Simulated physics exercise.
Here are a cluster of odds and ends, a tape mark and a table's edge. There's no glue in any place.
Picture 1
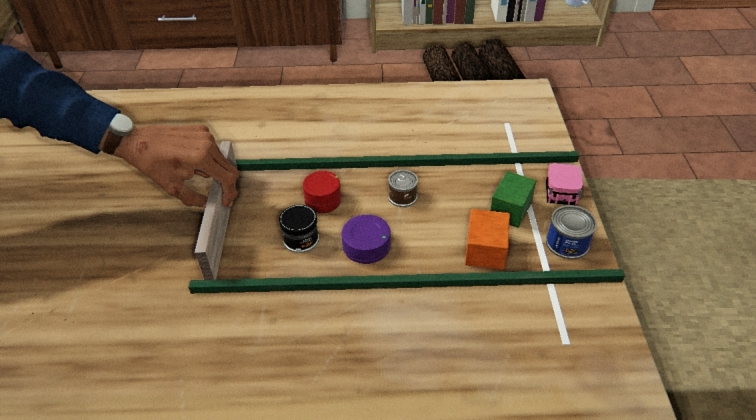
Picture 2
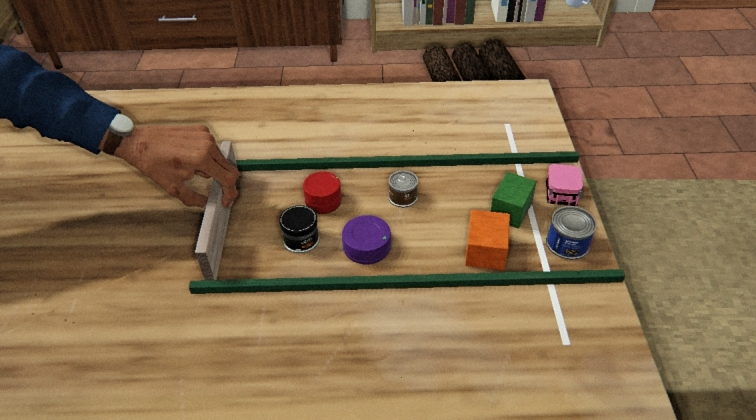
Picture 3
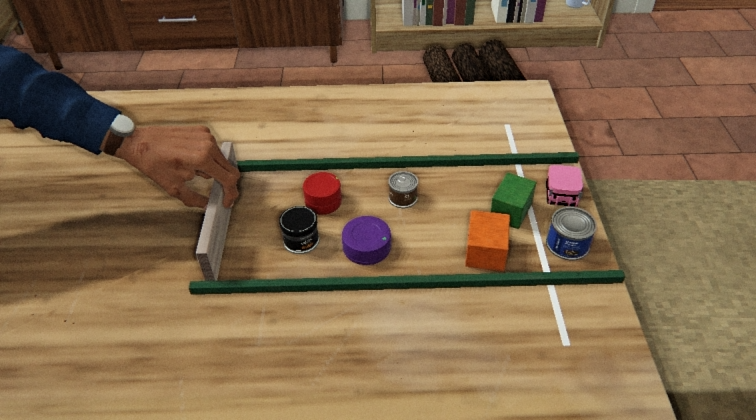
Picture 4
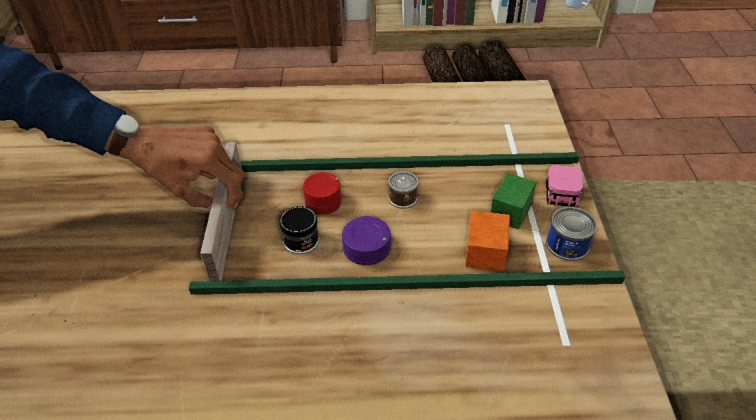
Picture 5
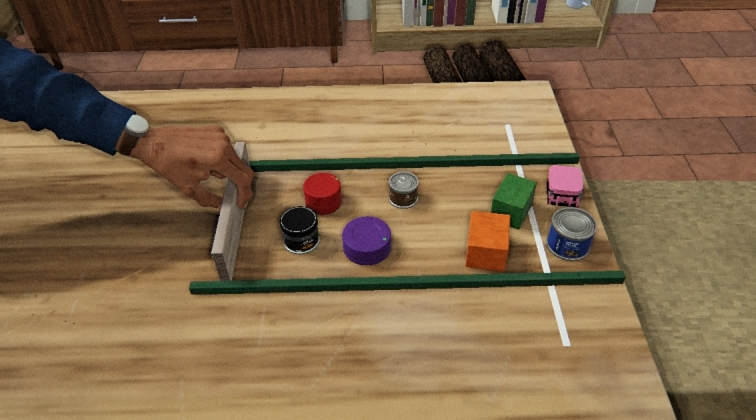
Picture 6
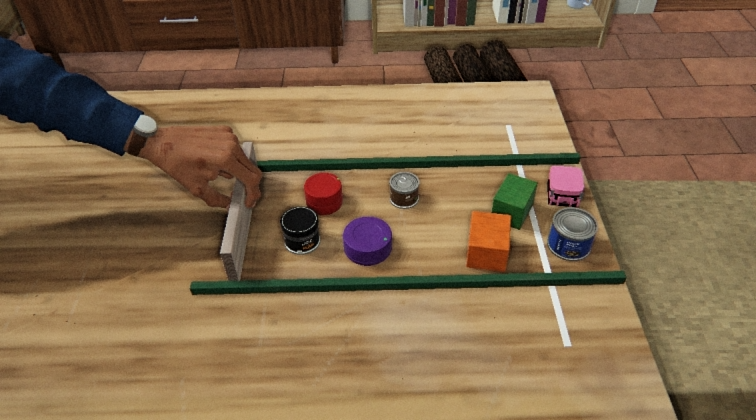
A hand in a dark blue sleeve and a watch holds an upright board on a wooden tabletop, seen from above, with a tiled floor beyond. Between two green rails sit a black tin, red and purple lids, a brown tin, orange and green blocks, a blue tin and a pink case near a white tape line. The hand slides the board slightly rightward while the objects stay practically still.
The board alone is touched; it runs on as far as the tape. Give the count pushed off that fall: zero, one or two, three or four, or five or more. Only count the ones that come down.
Off the edge will go one or two.
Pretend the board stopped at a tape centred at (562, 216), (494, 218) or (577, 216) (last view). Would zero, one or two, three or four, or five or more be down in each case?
So in that order I'd say either three or four; none at all; at least five.
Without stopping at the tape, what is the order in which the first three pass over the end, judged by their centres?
First the blue tin, next the pink case, last the orange block.
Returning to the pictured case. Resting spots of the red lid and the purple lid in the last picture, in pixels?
In the last picture, roughly (545, 183) and (570, 252).
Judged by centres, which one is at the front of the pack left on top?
It's the orange block.
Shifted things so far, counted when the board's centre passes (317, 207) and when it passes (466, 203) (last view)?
First 3, after that 7.
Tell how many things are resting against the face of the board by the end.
It adds up to 3.
Soon after, none off yet; pink case at rest near (565, 187); blue tin at rest near (572, 234); green block at rest near (514, 201).
Then, none off yet; pink case moving near (571, 184); blue tin moved about its own width near (603, 230); green block moved about its own width near (541, 200).
At rest, the number that fall off is one or two; fallen, blue tin and pink case.
